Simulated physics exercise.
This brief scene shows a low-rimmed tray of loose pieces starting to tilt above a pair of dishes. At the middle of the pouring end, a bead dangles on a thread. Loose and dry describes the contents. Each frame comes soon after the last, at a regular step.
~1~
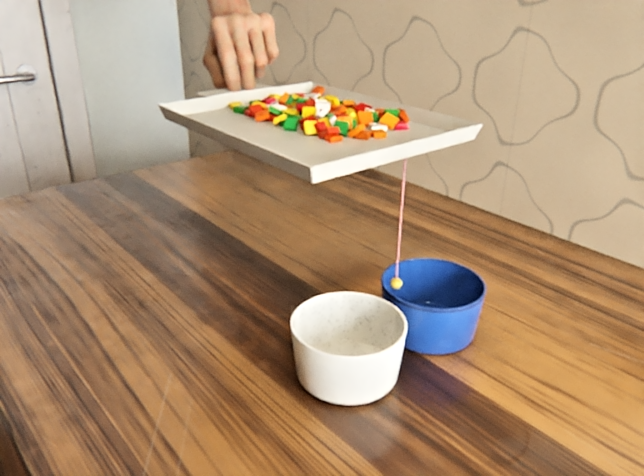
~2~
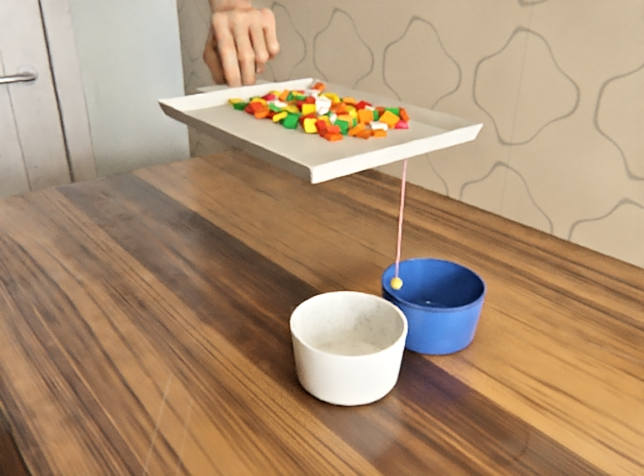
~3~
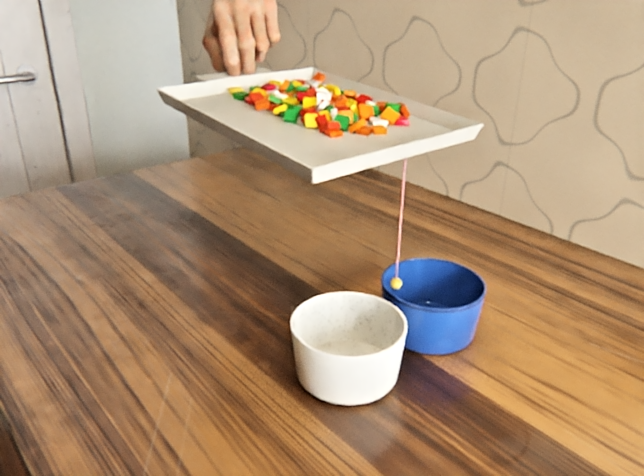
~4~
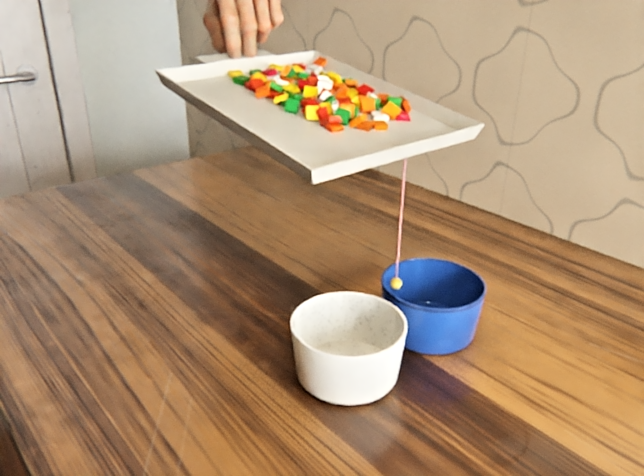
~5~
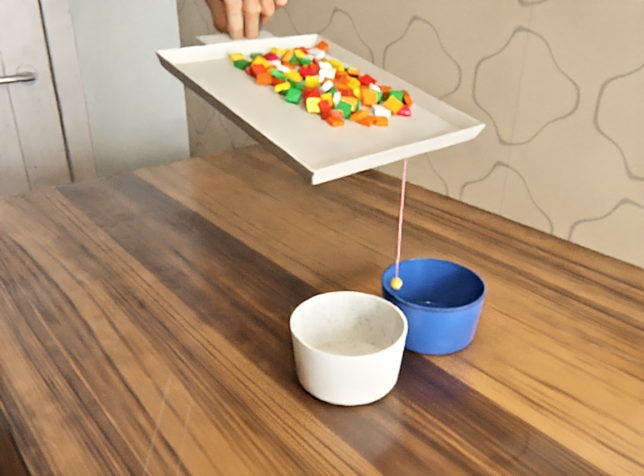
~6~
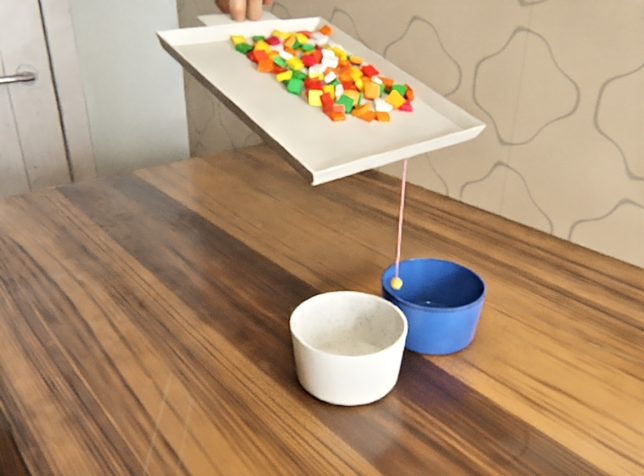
A hand raised the far end of a white tray of colourful loose pieces, tilting it steadily toward the viewer above a white bowl and a blue one, while a small yellow bead hung still.
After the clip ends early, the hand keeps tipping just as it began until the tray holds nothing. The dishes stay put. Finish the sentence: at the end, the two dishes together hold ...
... less than half of the load.
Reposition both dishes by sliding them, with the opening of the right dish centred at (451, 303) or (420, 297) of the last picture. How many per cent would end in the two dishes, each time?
Respectively 80 % and 40 %.
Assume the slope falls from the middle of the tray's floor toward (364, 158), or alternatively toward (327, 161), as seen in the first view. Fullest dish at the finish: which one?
Result of try 1 is the left side, of try 2 the left side.
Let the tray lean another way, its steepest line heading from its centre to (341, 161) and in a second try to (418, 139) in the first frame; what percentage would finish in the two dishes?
50 % and 60 %.
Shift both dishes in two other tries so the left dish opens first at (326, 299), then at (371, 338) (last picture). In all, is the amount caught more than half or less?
For the two places in order: A minority share, a majority share.
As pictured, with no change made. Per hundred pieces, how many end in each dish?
Left dish: 20 %, right dish: 10 %.
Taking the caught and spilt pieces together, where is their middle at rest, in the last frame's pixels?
Around (435, 380), give or take.
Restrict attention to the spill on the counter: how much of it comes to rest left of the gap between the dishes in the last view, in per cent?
That comes to about 10 per cent of the pieces.
Soon after the last picture, tray tipped steeply; most on the tray; a stray few in the right dish; about a quarter in the air.
A little later, tray tipped past a quarter turn; about a quarter on the tray; a small part in the left dish; a small part in the right dish; about half outside both; a small part in the air.
Later still, tray tipped past a quarter turn; about a quarter in the left dish; a small part in the right dish; about two thirds outside both.
At rest, tray tipped past a quarter turn; about a quarter in the left dish; a small part in the right dish; about two thirds outside both.
